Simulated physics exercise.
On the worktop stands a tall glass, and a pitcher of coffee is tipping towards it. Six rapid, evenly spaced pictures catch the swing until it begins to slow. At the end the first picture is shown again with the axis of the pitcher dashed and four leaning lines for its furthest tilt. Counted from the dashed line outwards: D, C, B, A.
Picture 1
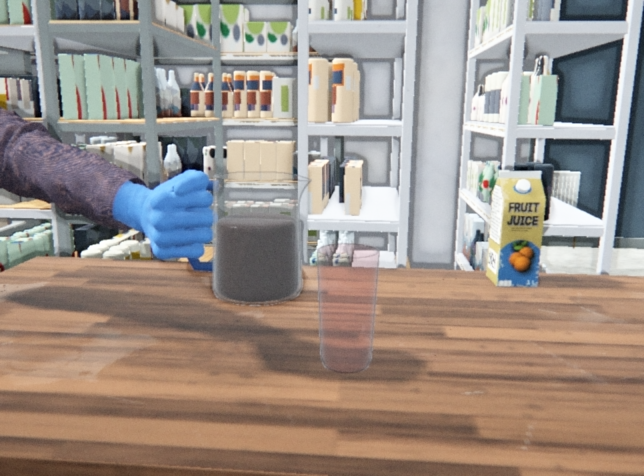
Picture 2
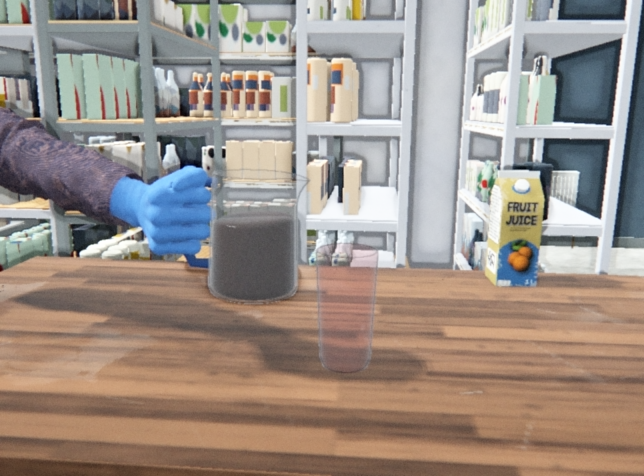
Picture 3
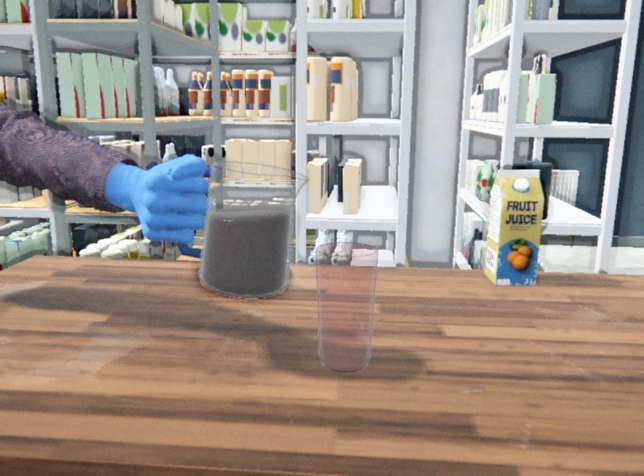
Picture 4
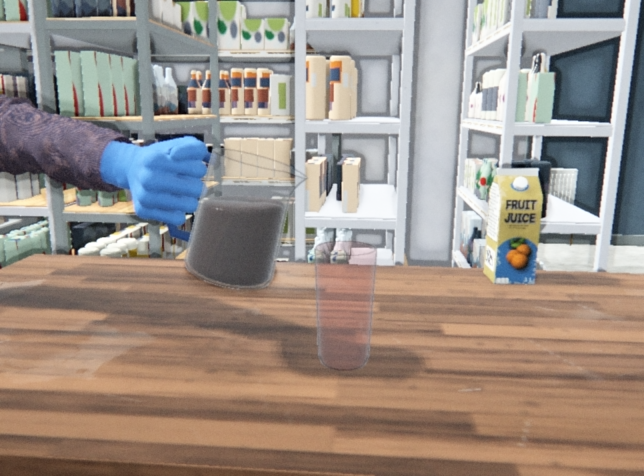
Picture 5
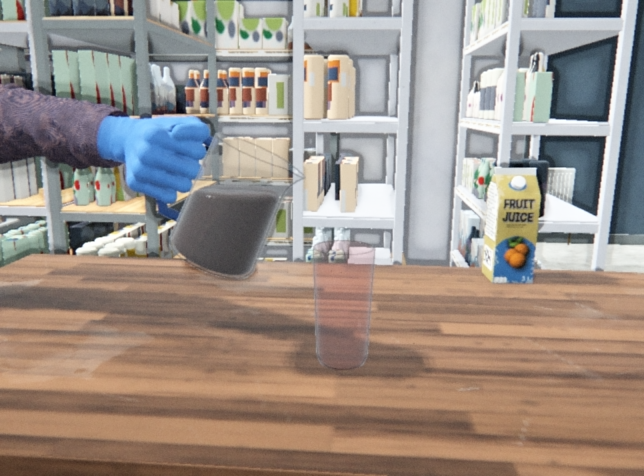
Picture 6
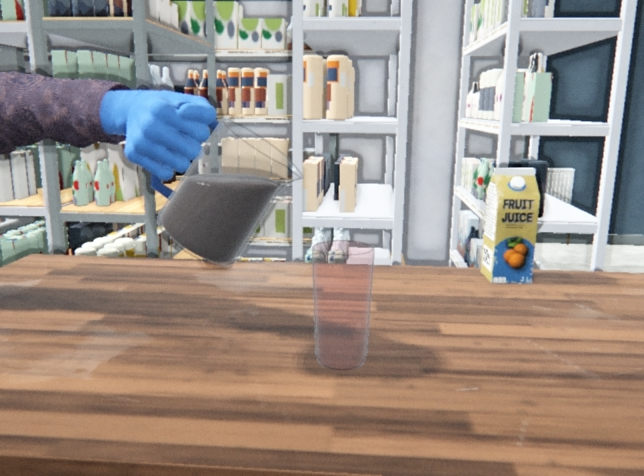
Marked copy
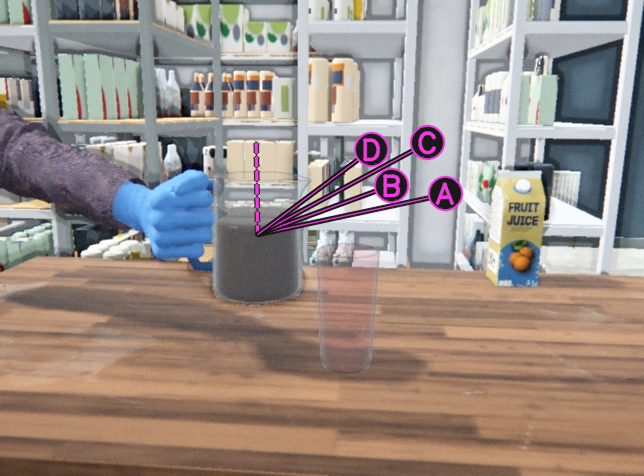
A blue-gloved hand lifts a clear pitcher of dark liquid and tilts it rightward beside a tall glass.
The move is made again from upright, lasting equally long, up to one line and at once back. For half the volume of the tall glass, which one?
It is B.
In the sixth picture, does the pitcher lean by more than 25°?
Yes, it does.
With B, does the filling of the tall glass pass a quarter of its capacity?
Yes.
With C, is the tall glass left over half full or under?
Under half.
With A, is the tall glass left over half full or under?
Over.
On the marked copy, A at (428, 198); B at (375, 191); C at (412, 150); D at (358, 159).
For tilt A, the tall glass ends with about 74 % of what it can hold; 4 % of the coffee is spilt.
For tilt B, the tall glass ends with about 52 % of what it can hold.
For tilt C, the tall glass ends with about 27 % of what it can hold.
For tilt D, the tall glass ends with about 10 % of what it can hold.
